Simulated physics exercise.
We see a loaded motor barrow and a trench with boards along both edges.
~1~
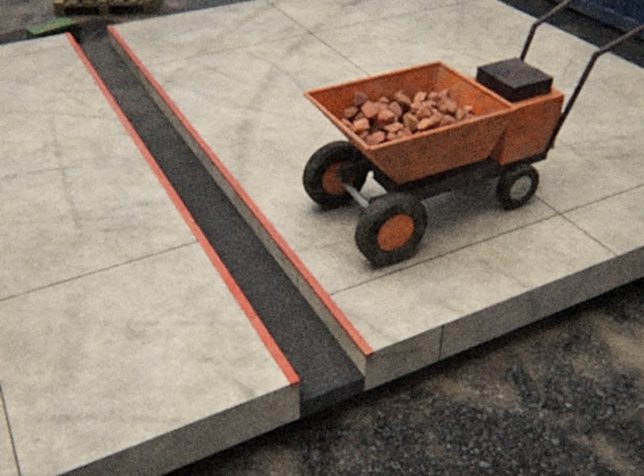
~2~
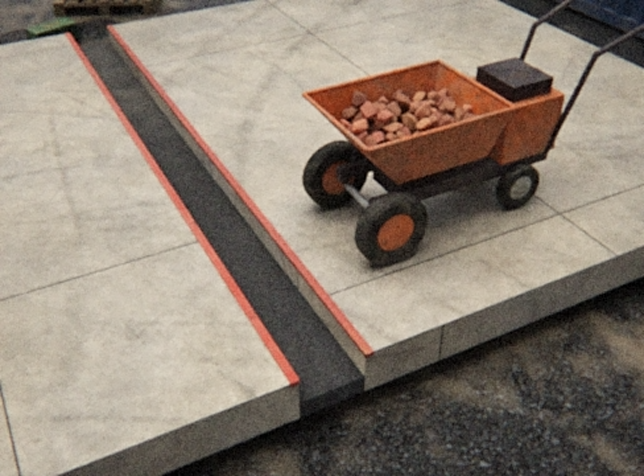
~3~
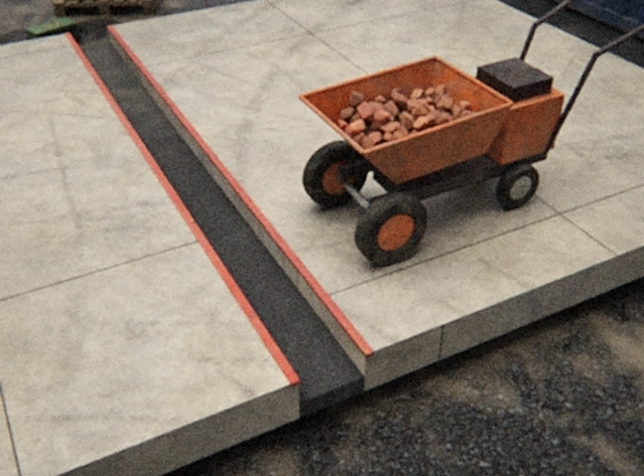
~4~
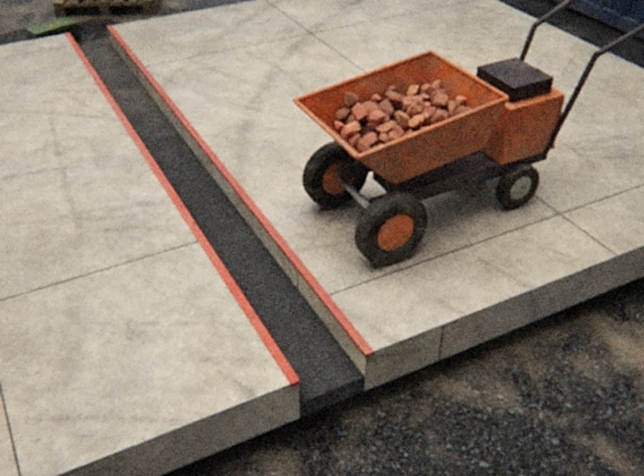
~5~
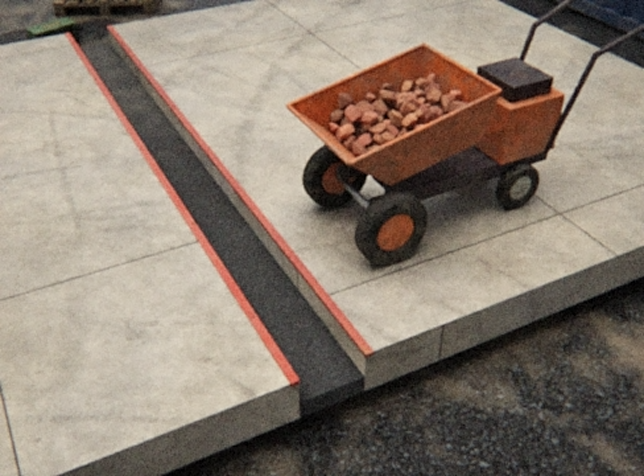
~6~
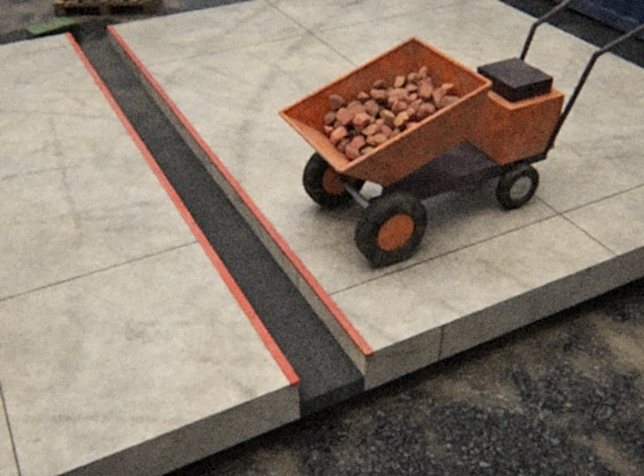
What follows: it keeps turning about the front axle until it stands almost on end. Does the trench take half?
The trench ends with over half of it.
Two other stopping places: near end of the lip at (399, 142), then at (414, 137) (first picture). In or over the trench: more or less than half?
First above a half, then above a half.
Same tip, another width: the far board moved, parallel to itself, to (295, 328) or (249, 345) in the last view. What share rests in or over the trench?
In turn 40 and 100 in a hundred.
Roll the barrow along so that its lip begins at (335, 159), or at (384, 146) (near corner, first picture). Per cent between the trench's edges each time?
About 20 and 90 per cent.
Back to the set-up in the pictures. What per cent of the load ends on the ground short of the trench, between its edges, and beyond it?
In per cent, short 0, between 85 and beyond 15.
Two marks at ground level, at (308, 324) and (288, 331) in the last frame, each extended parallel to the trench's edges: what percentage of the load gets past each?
In turn 70 and 40 in a hundred.
Just after the last frame, skip tipped steeply; every one in the skip.
A moment on, skip tipped right over; the larger part in the skip; about a tenth in or heaped over the trench; just a few beyond it; just a few falling.
Further on, skip tipped right over; about a tenth in the skip; the larger part in or heaped over the trench; about a tenth beyond it.
When it is over, skip tipped right over; the larger part in or heaped over the trench; about a tenth beyond it.
